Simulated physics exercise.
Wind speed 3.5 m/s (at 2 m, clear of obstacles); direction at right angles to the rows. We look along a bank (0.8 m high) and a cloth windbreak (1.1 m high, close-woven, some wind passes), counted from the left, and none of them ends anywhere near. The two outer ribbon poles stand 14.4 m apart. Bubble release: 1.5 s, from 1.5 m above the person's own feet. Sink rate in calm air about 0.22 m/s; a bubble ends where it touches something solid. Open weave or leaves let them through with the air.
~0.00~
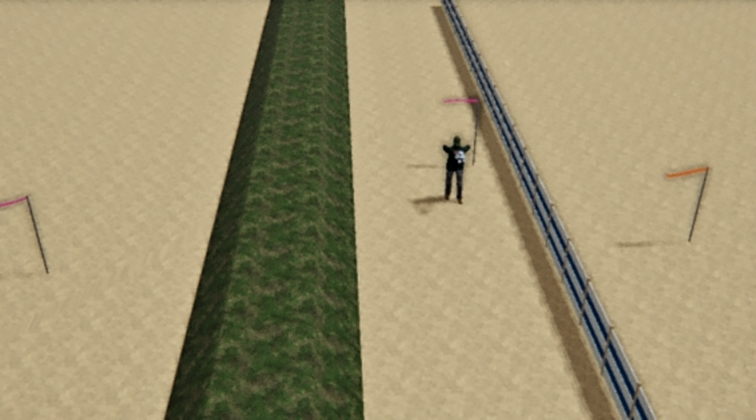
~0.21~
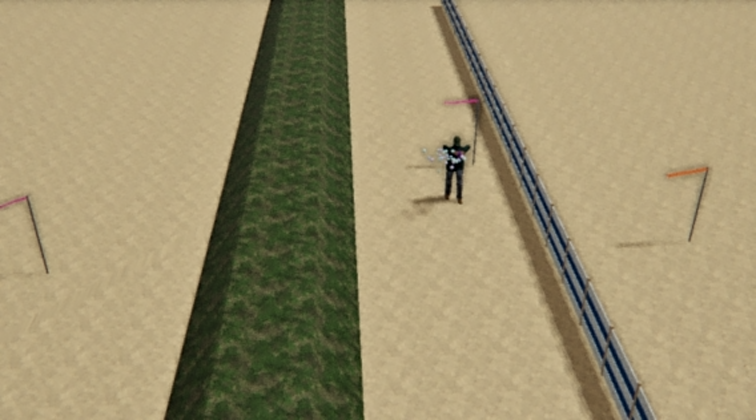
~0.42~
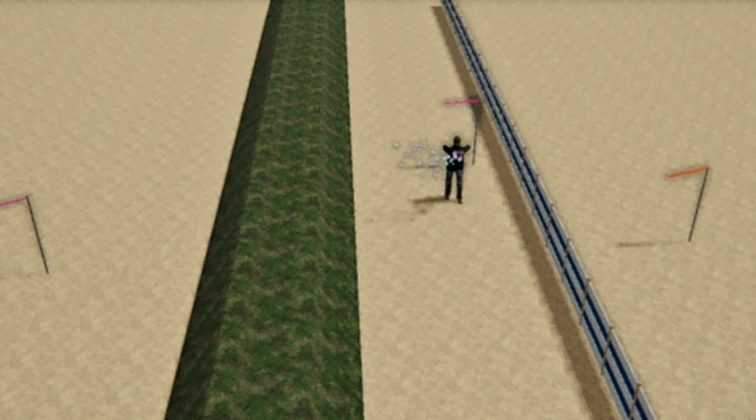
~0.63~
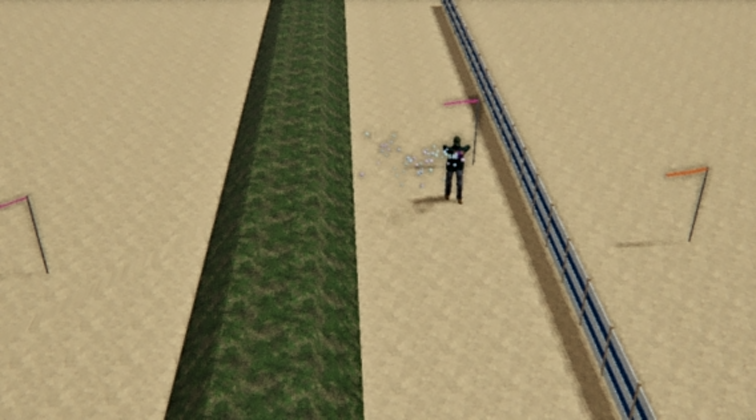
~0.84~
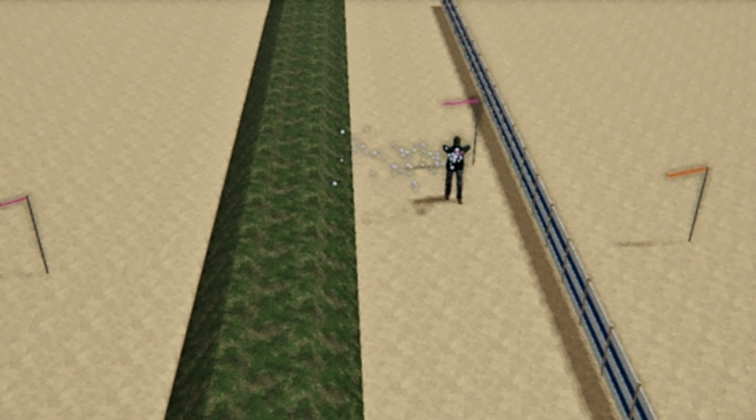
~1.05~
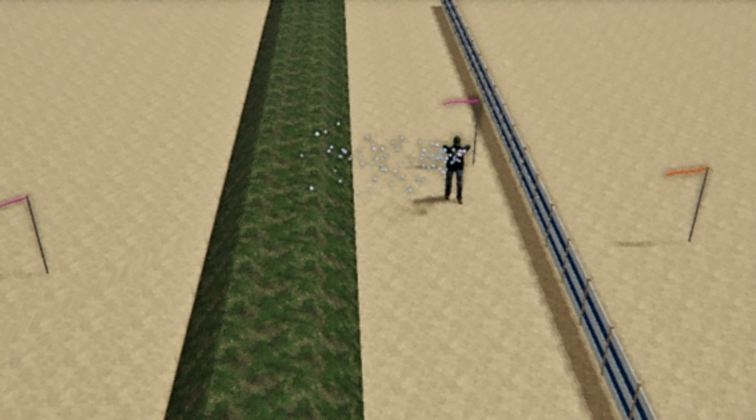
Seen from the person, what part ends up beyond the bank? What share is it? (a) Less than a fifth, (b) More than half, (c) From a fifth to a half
b, more than half.
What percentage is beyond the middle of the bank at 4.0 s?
I'd say somewhere near 60 %.
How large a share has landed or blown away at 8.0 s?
Some 65 per cent.
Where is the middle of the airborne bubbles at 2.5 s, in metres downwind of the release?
3.0 m.
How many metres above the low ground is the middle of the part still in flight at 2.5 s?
The middle is at about 1.2 m above the low ground.
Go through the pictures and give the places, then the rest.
The first picture shows the bubbles in the air span x = 455 to 465 around y = 155.
The second picture shows the right ribbon ends at (667, 176), leaning 80 degrees to the left and the bubbles in the air span x = 430 to 460 around y = 155.
The third picture shows the inner ribbon ends at (444, 103), leaning 85 degrees to the left, the bubbles in the air span x = 405 to 460 around y = 160 and the top of the bank crosses (283, 187).
The fourth picture shows the bubbles in the air span x = 380 to 455 around y = 160.
The fifth picture shows the right ribbon ends at (667, 176), leaning 80 degrees to the left and the bubbles in the air span x = 360 to 460 around y = 160.
The sixth picture shows the inner ribbon ends at (444, 104), leaning 85 degrees to the left, the bubbles in the air span x = 335 to 460 around y = 160 and the top of the cloth windbreak crosses (536, 170).
After 2.5 s, 96 % is in the air or yet to come; 31 % is beyond the bank; the middle of what still flies is 1.2 m above the low ground, near (325, 170).
After 4.0 s, 74 % is in the air or yet to come; 61 % is beyond the bank; the middle of what still flies is 1.1 m above the low ground, near (173, 178).
After 8.0 s, 37 % is in the air or yet to come; 67 % is beyond the bank.
After 20.0 s, 0 % is in the air or yet to come; 67 % is beyond the bank.
After 45.0 s, 0 % is in the air or yet to come; 67 % is beyond the bank.
